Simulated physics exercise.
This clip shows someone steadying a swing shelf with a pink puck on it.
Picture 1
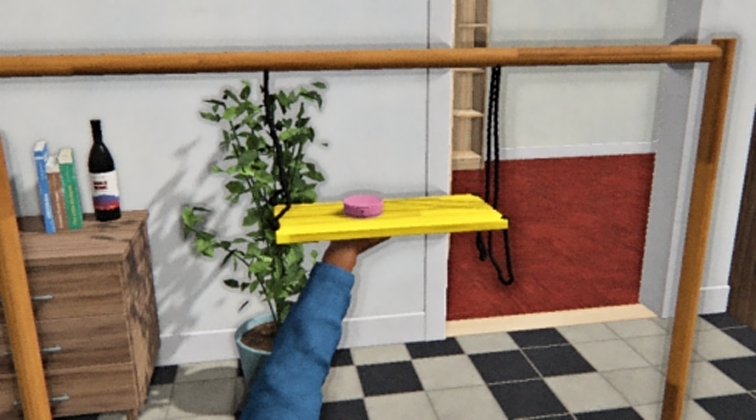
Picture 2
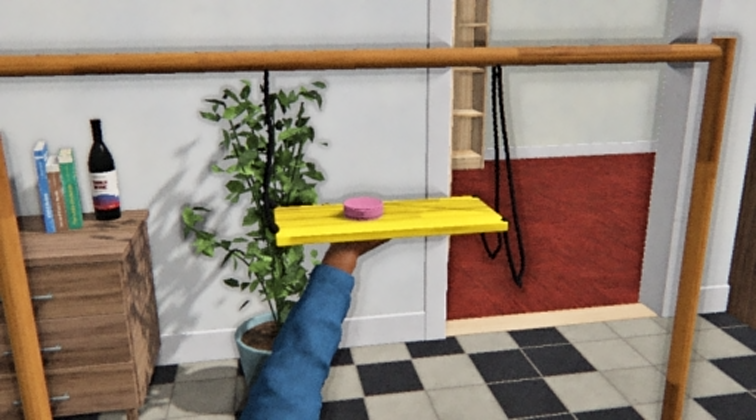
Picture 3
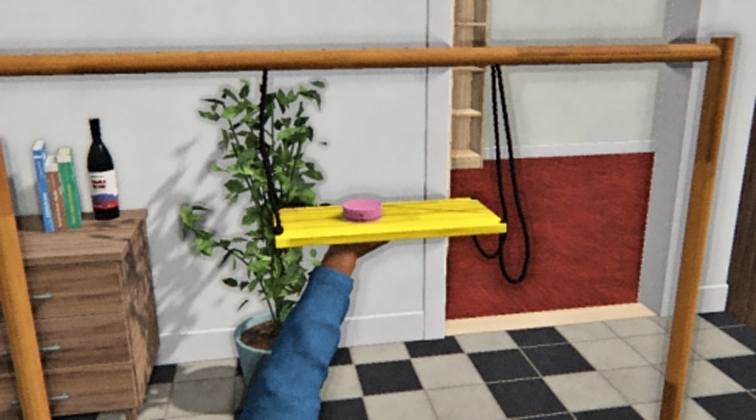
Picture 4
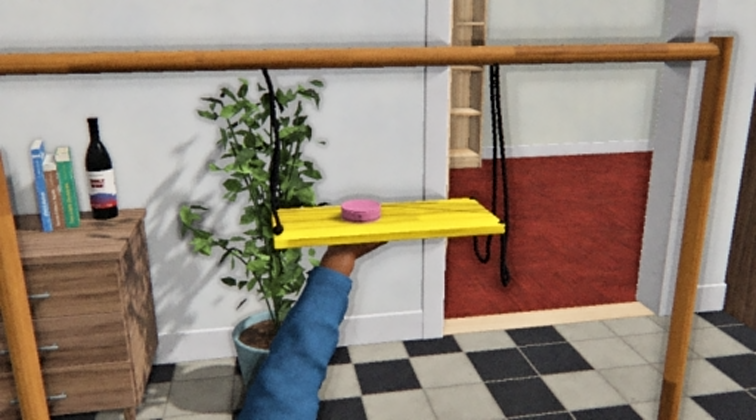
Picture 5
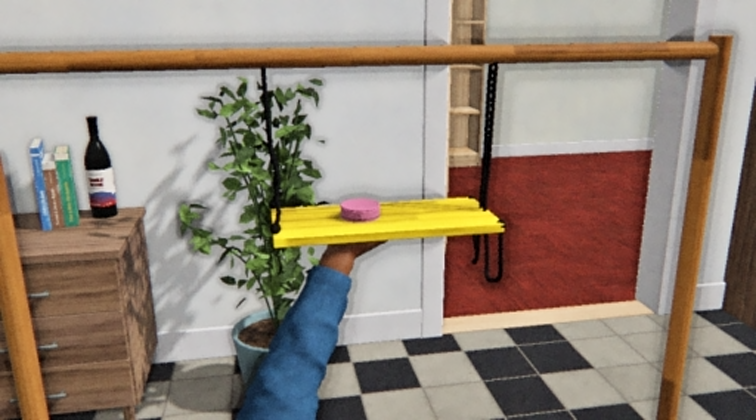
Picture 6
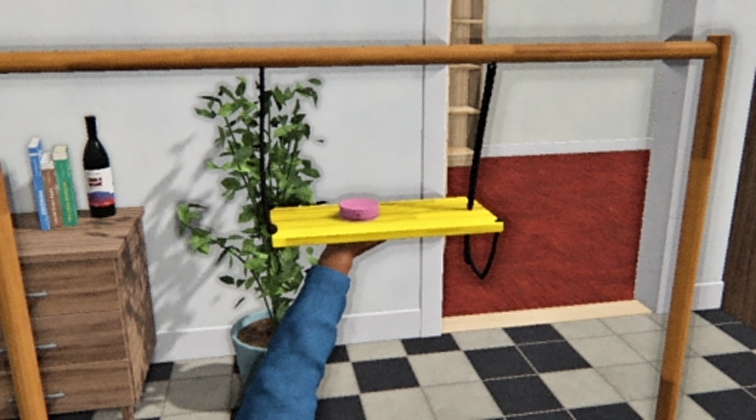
In a room with a checkered floor, a hand held a yellow swing shelf from below with a pink puck on top, barely moving, while the slack black cords on the right swayed in a loop.
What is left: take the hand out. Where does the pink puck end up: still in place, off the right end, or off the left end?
The pink puck ends up off the right end.
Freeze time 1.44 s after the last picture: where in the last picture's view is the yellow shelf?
Roughly (356, 284).
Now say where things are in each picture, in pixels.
The first frame shows pink puck (363, 207); yellow shelf (396, 232).
The second frame shows pink puck (363, 209).
The third frame shows pink puck (362, 211).
The fourth frame shows pink puck (361, 211); yellow shelf (393, 236).
The fifth frame shows pink puck (360, 211).
The sixth frame shows pink puck (359, 210); yellow shelf (391, 235); left cords almost straight; right cords slack, hanging in a loop.
Then, 0.84 s later than the last view, board tipped 36° down to the right; puck on the floor.
Then, 1.44 s later than the last view, board tipped 40° down to the right; puck on the floor.
Finally, board tipped 41° down to the right; puck on the floor. The pink puck is shed rightwards.
